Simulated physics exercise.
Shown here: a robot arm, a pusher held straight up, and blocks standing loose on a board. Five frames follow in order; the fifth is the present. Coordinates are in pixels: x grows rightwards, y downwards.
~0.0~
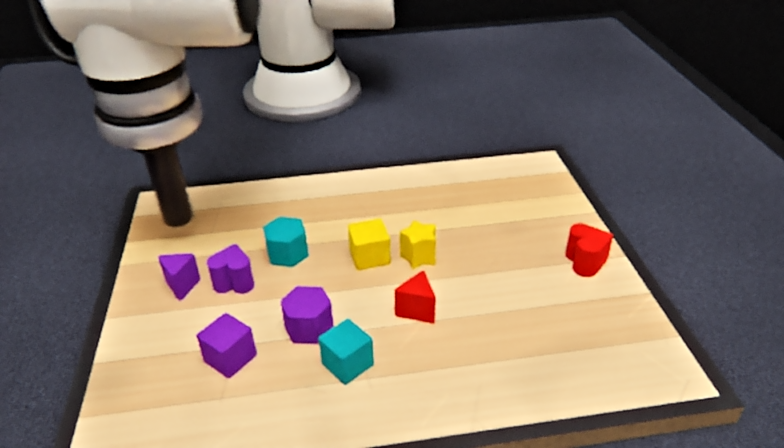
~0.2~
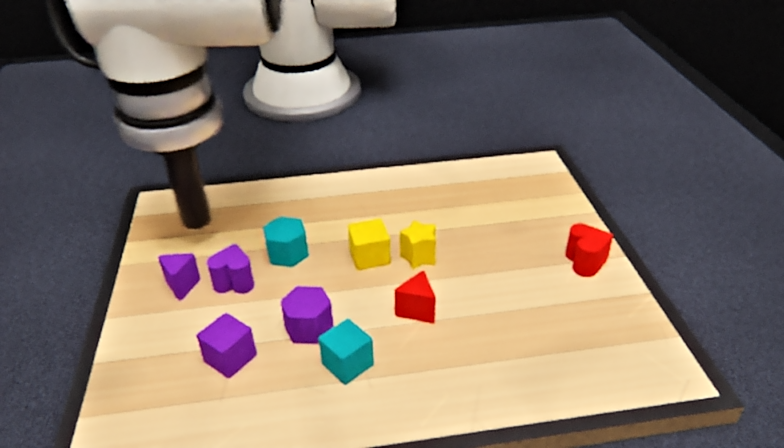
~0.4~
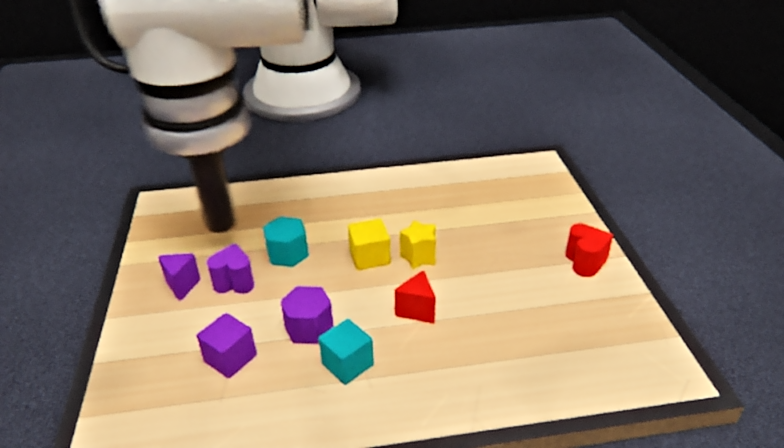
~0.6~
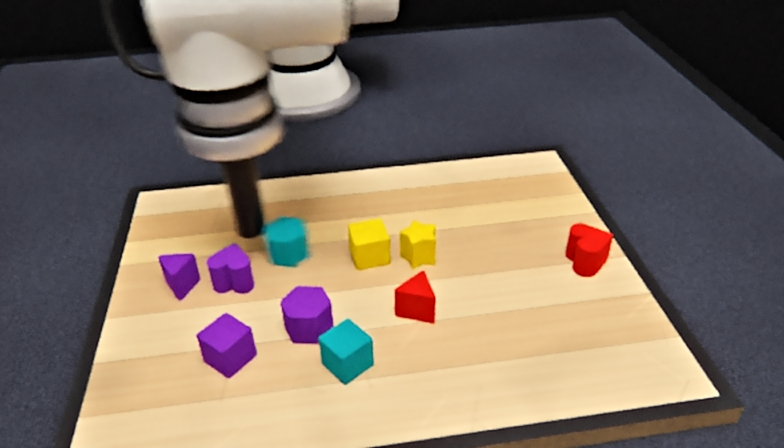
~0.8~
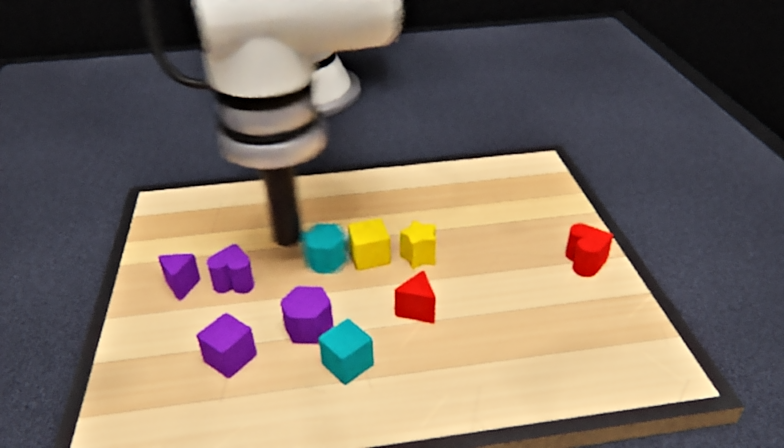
On a pale wooden board scattered with purple, turquoise, yellow and red blocks, a robot arm holds a dark pusher upright near the back left corner. The pusher glides right across empty board until it meets the turquoise hexagon, then pushes it right, close beside the yellow square block.
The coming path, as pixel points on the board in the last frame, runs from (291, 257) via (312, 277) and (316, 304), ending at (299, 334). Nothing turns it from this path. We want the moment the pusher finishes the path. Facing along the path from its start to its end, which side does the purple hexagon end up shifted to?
Over to the right.
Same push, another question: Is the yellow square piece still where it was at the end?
I believe not.
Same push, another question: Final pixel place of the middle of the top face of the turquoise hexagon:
Near (348, 247).
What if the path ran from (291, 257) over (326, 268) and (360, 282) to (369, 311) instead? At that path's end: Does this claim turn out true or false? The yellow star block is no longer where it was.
That statement is accurate.
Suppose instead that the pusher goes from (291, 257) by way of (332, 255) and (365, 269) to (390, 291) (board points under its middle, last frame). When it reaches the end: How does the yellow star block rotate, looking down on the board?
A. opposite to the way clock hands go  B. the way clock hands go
B - the way clock hands go.
What follows on the original path. One third of the way, pusher at (310, 259); turquoise hexagon at (346, 245), turned 35° anticlockwise; yellow square piece at (380, 230), turned 15° anticlockwise.
Two thirds of the way, pusher at (313, 286); purple hexagon at (304, 306); turquoise hexagon at (348, 247), turned 45° anticlockwise; yellow square piece at (380, 230), turned 15° anticlockwise.
At the end, pusher at (296, 316); purple hexagon at (292, 339), turned 15° anticlockwise; turquoise hexagon at (348, 247), turned 45° anticlockwise; turquoise square piece unmoved; yellow square piece at (380, 230), turned 15° anticlockwise.
